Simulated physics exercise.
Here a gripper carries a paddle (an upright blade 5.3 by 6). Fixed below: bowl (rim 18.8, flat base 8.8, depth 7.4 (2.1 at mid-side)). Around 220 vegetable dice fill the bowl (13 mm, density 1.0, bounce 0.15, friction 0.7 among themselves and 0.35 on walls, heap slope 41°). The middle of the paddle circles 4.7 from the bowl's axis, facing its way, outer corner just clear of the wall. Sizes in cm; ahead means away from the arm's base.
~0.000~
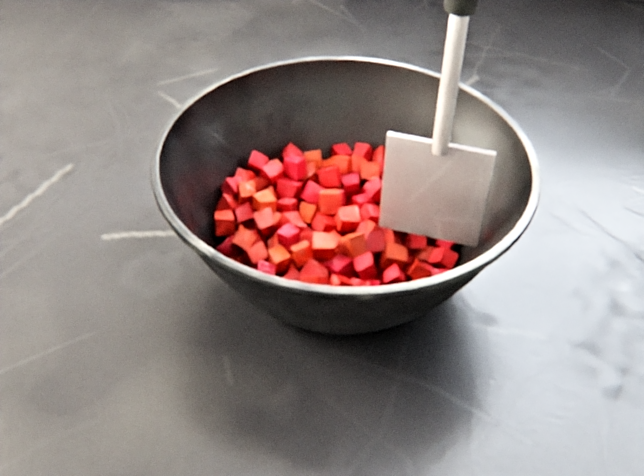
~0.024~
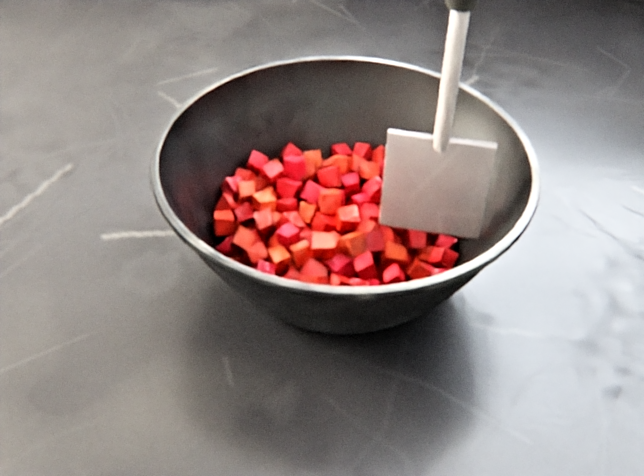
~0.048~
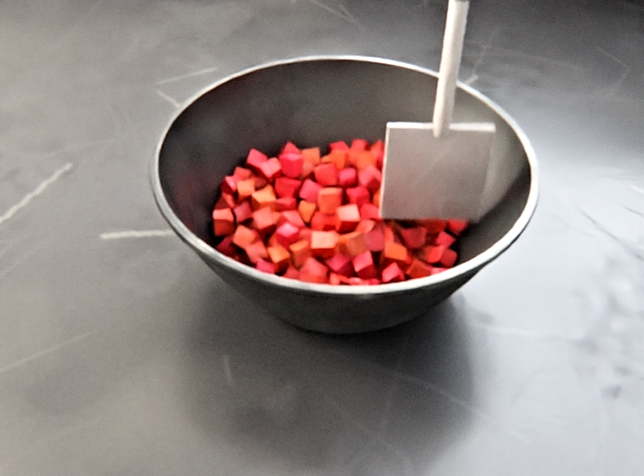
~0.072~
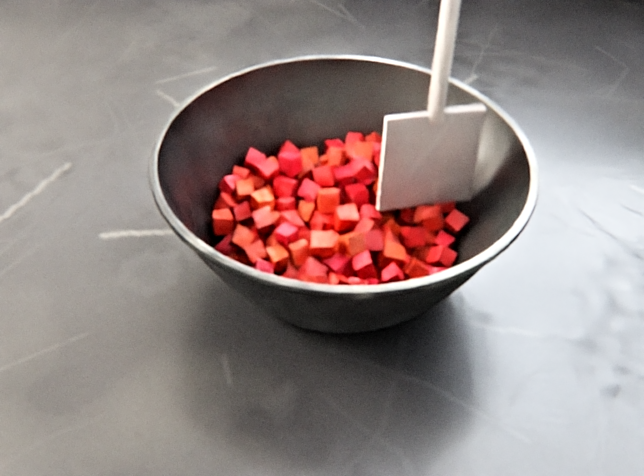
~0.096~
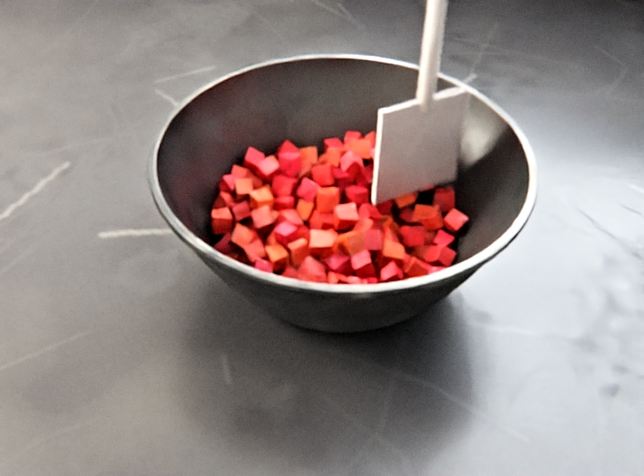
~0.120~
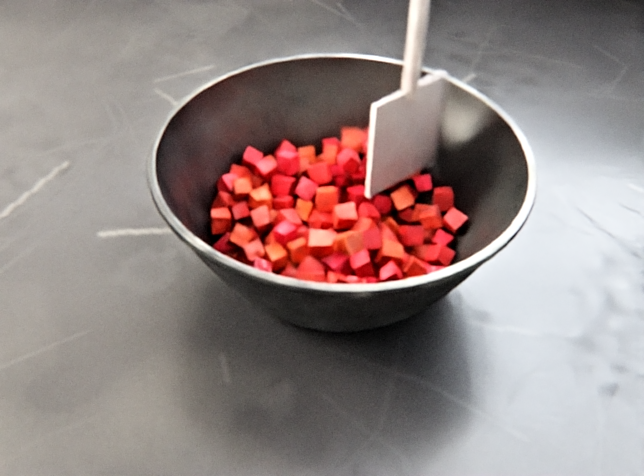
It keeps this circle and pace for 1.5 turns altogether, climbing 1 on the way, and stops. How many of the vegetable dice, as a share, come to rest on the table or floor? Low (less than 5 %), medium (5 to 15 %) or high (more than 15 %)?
Answer: Medium; 5 to 15 % of the vegetable dice finish on the table or floor.
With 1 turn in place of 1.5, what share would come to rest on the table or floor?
In that case some 5 per cent.
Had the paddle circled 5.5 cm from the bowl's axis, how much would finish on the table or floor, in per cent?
In that case some 0 per cent.
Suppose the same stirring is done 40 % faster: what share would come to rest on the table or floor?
In that case some 20 per cent.
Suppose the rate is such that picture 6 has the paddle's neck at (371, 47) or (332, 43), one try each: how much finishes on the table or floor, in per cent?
About 25 and 35 per cent.
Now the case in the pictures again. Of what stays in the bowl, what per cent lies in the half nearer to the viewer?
Some 50 per cent.
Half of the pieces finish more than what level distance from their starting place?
Roughly 4 cm.
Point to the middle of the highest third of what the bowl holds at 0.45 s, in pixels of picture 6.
At about (306, 258).
After 0.45 s, 246° round, highest piece 9 above the table; 213 in the bowl, 4 in flight or on the tool.
After 0.77 s, 74° round, highest piece 8 above the table; 205 in the bowl, 8 on the table or floor, 4 in flight or on the tool.
After 1.14 s, 180° round, highest piece 7 above the table; 198 in the bowl, 19 on the table or floor.
After 1.84 s, 180° round, highest piece 6 above the table; 198 in the bowl, 19 on the table or floor.
In the end, 198 in the bowl, 19 on the table or floor. That is 9 % on the table or floor.
